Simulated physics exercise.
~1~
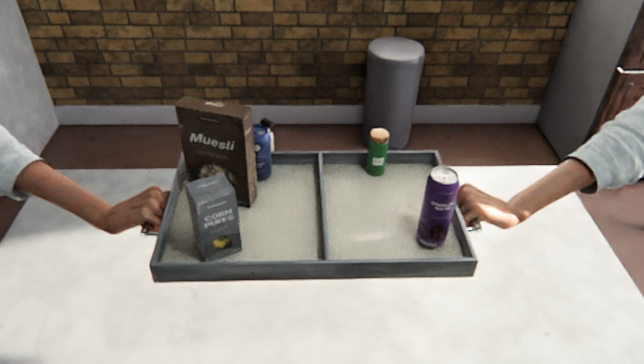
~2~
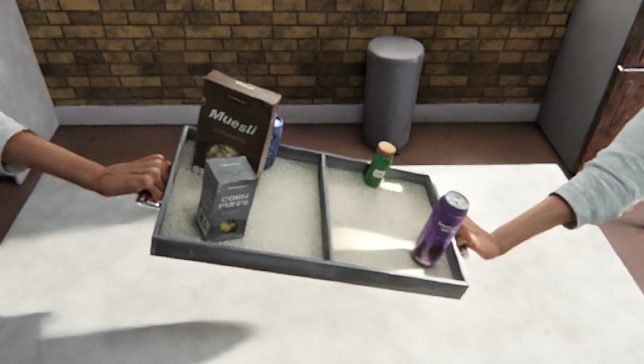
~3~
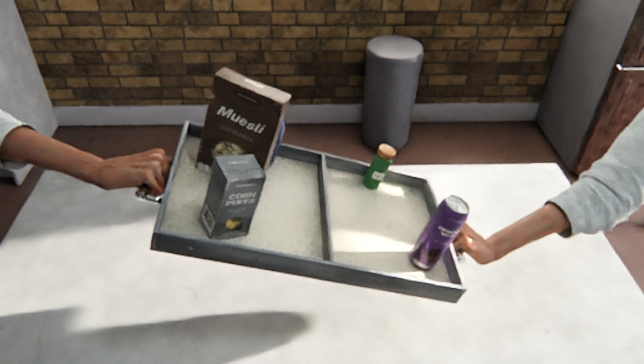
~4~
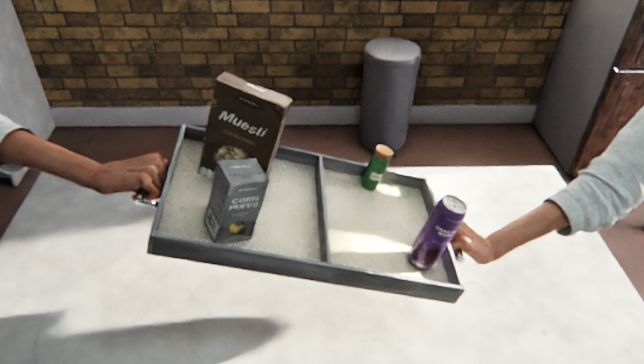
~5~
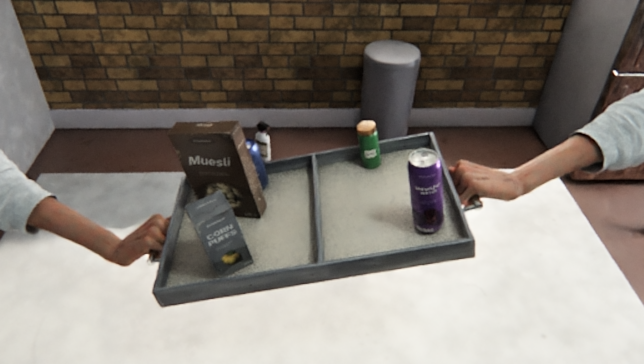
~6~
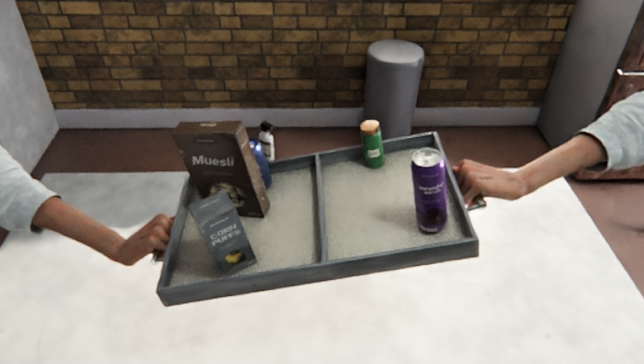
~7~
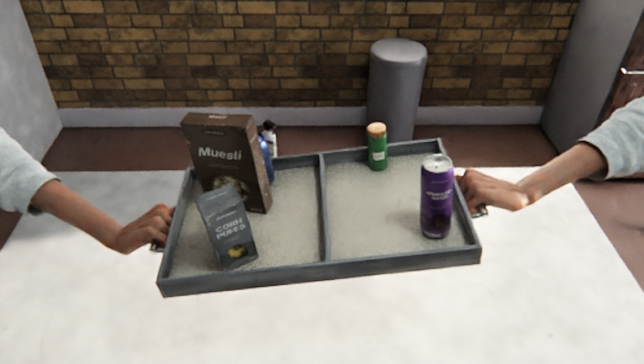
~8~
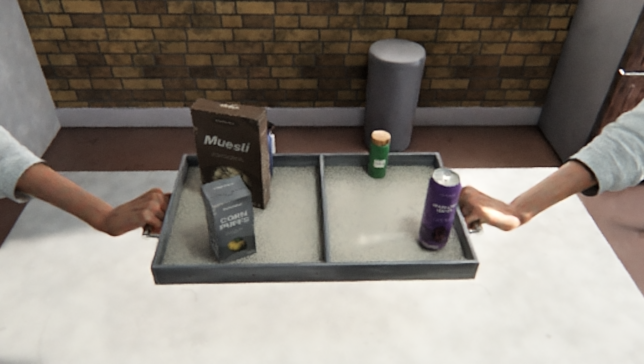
A grey serving tray with a cross bar is held by two hands above a white table, seen from slightly above with a brick wall and a grey bin behind. On its left stand a brown muesli packet, a blue can behind it and a grey carton in front; on its right are a green shaker at the back and a purple can near the front. The hands dip the right edge and hold it there, everything leaning along. They then tip the left edge down and pause. Finally they level the tray, with every item upright, near its starting place.
